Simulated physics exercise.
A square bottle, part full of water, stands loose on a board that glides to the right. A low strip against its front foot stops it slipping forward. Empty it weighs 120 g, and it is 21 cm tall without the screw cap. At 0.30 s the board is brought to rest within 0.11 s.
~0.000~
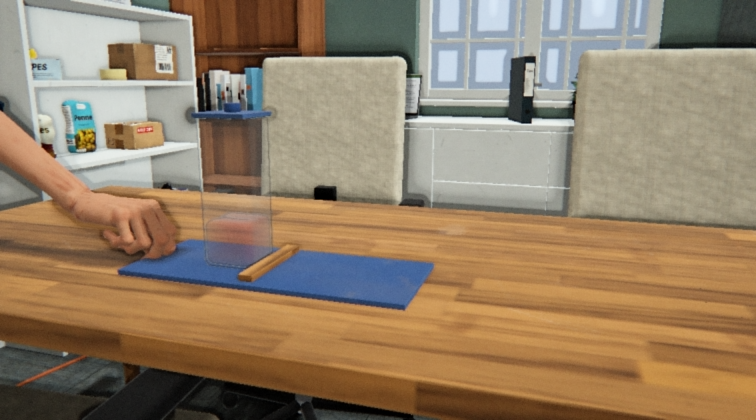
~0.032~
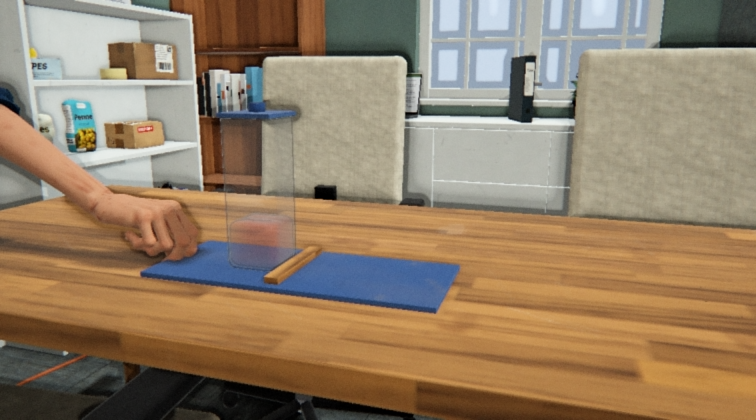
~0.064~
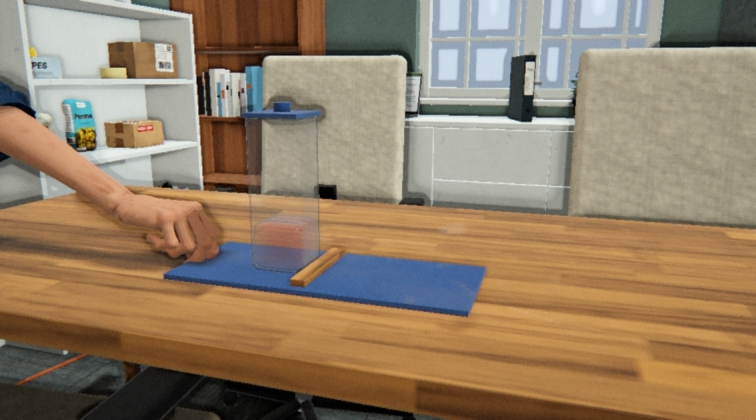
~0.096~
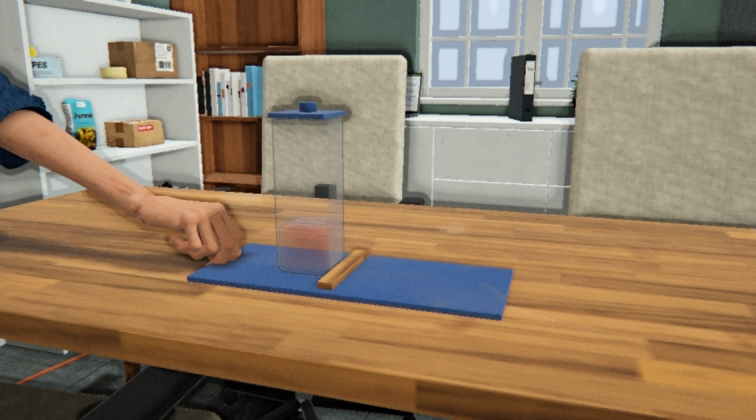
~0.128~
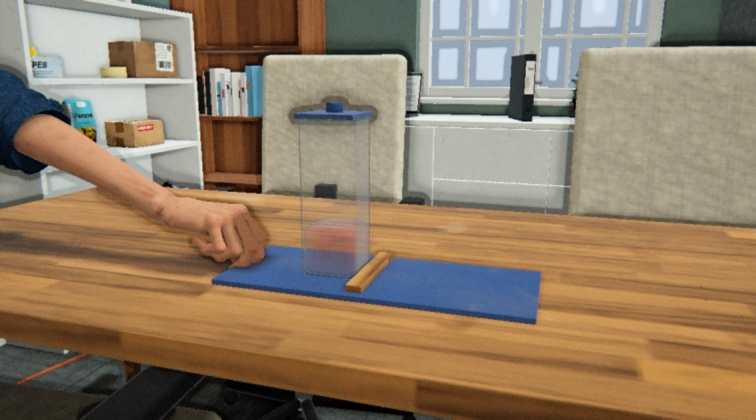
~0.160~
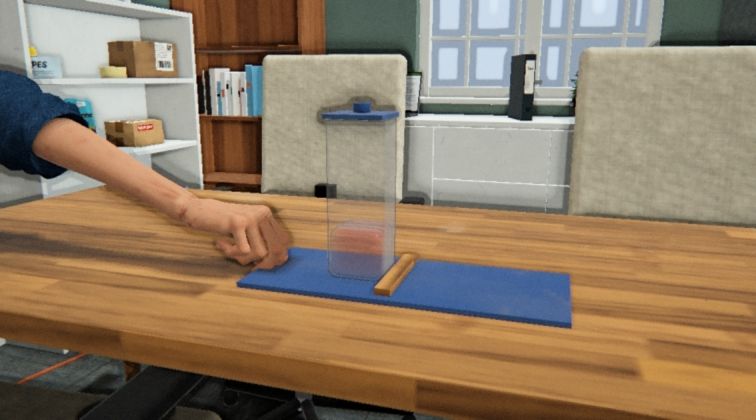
A blue board glides steadily to the right across a striped wooden tabletop, seen from slightly above in a room with pale chairs, white and brown shelves and a window. On it stand a tall, clear square bottle with a blue cap and reddish contents low inside, and a wooden strip just right of it. The bottle and strip ride along upright, a hand following at the board's left end, while the view stays still.
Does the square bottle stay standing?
The square bottle falls.
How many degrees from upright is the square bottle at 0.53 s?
It is at some 36°.
After 0.41 s the board moves at 0.00 m/s; the square bottle leans 11°.
After 0.53 s the square bottle leans 35°.
After 0.69 s the square bottle lies on its side.
After 0.91 s the square bottle lies on its side.
In the end the square bottle lies on its side.
